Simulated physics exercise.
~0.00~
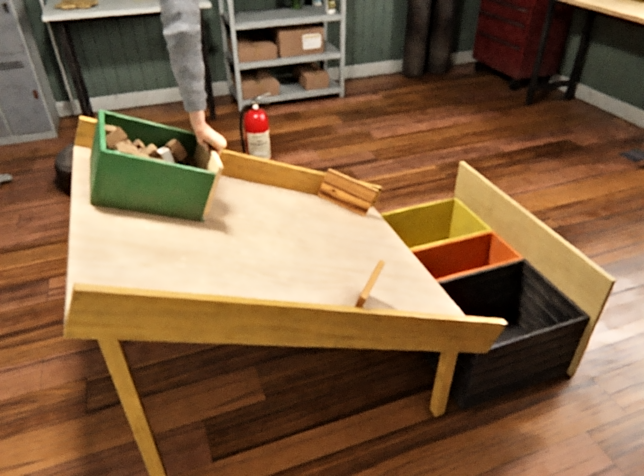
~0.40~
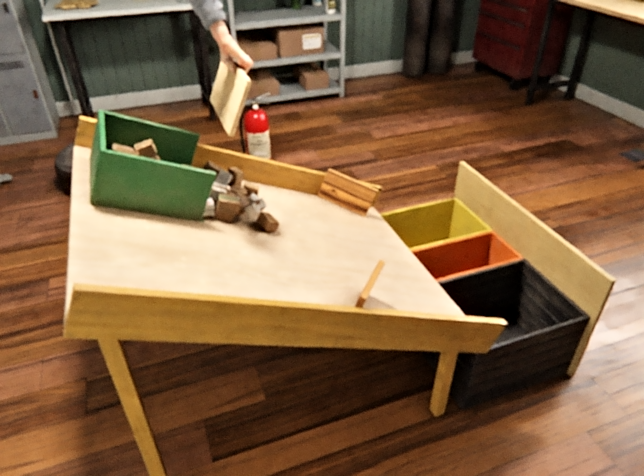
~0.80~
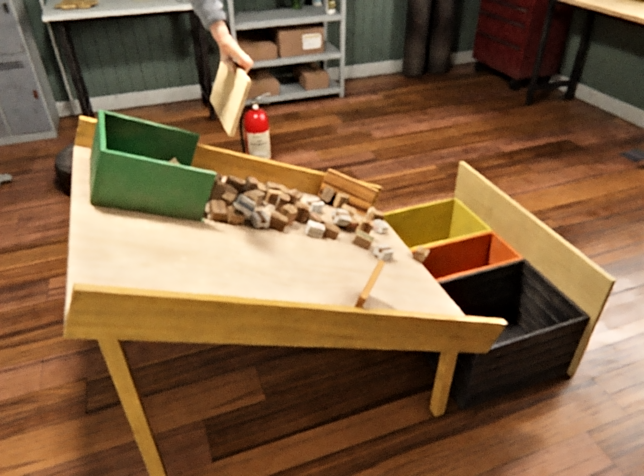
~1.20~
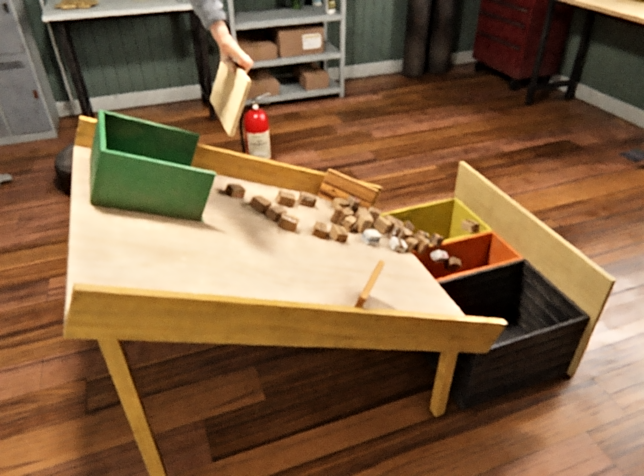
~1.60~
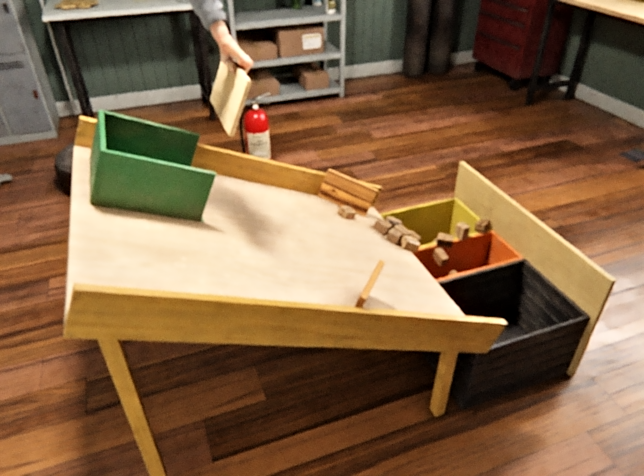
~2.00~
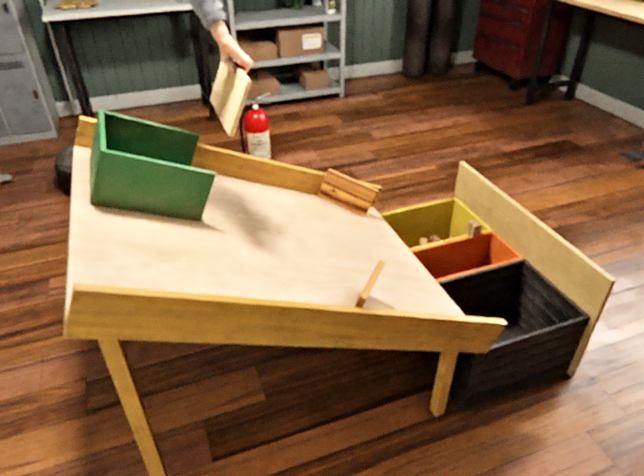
Small blocks tumble from the green pen down the sloping table into yellow and orange containers.
